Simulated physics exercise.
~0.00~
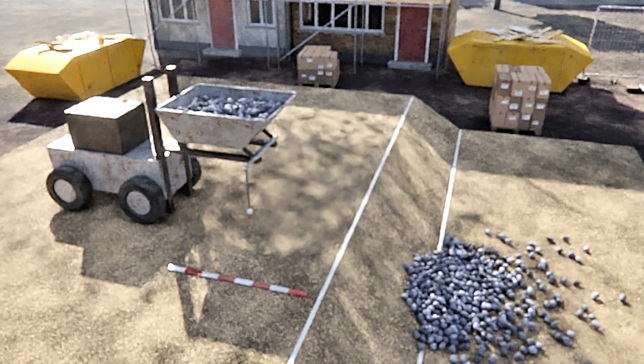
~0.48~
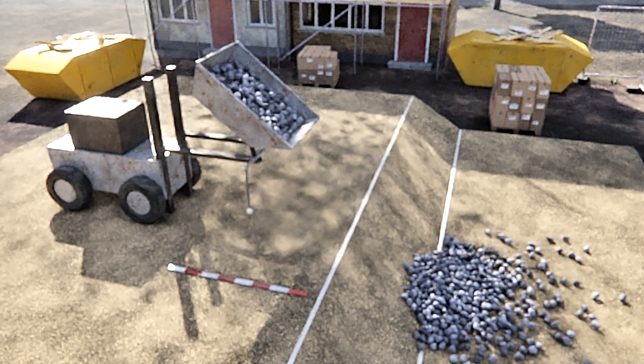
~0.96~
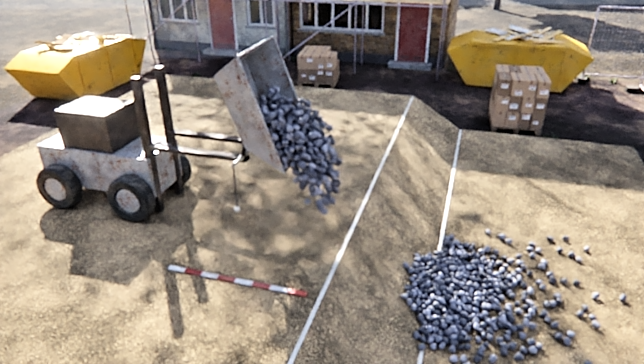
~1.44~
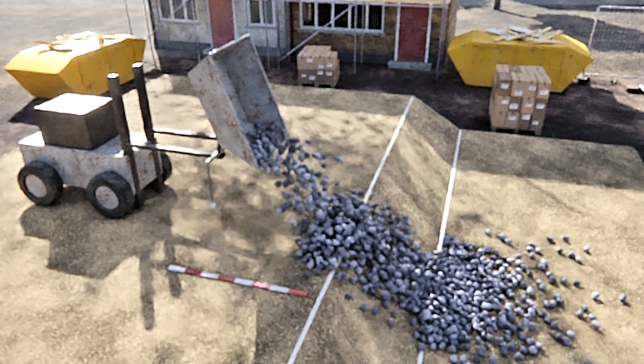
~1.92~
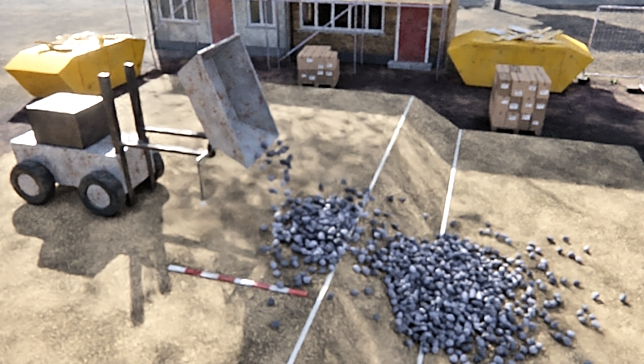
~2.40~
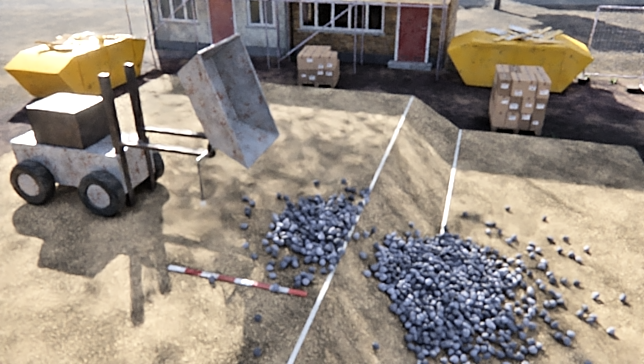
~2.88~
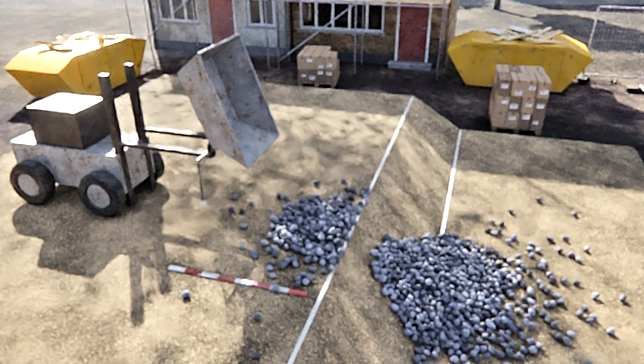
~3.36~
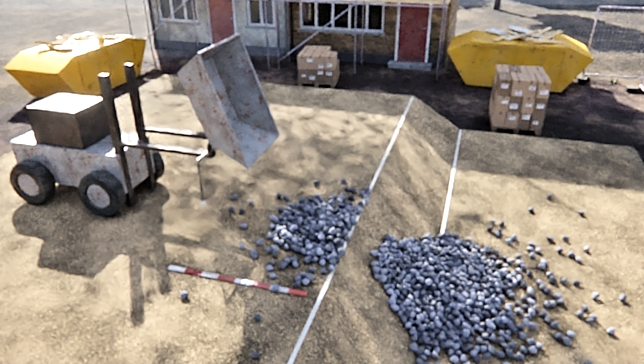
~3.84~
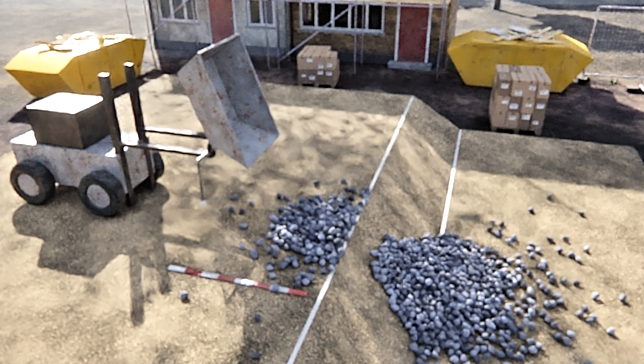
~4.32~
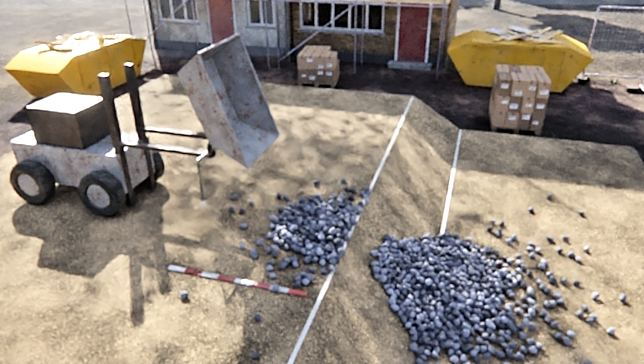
A sunlit building site is seen from above, with two yellow skips, stacked boxes and a brick building behind. On the left, a grey forklift holds a metal tipping skip full of bluish-grey stones above a sandy bank marked by two white lines, and a red-and-white staff lies nearby. An earlier heap rests at the lower right. The skip tips steeply to the right, and stones pour out as the forklift backs away leftward. Some tumble down the slope into the old heap. The emptied skip stays tilted, leaving a smaller pile at the top and a larger one below.
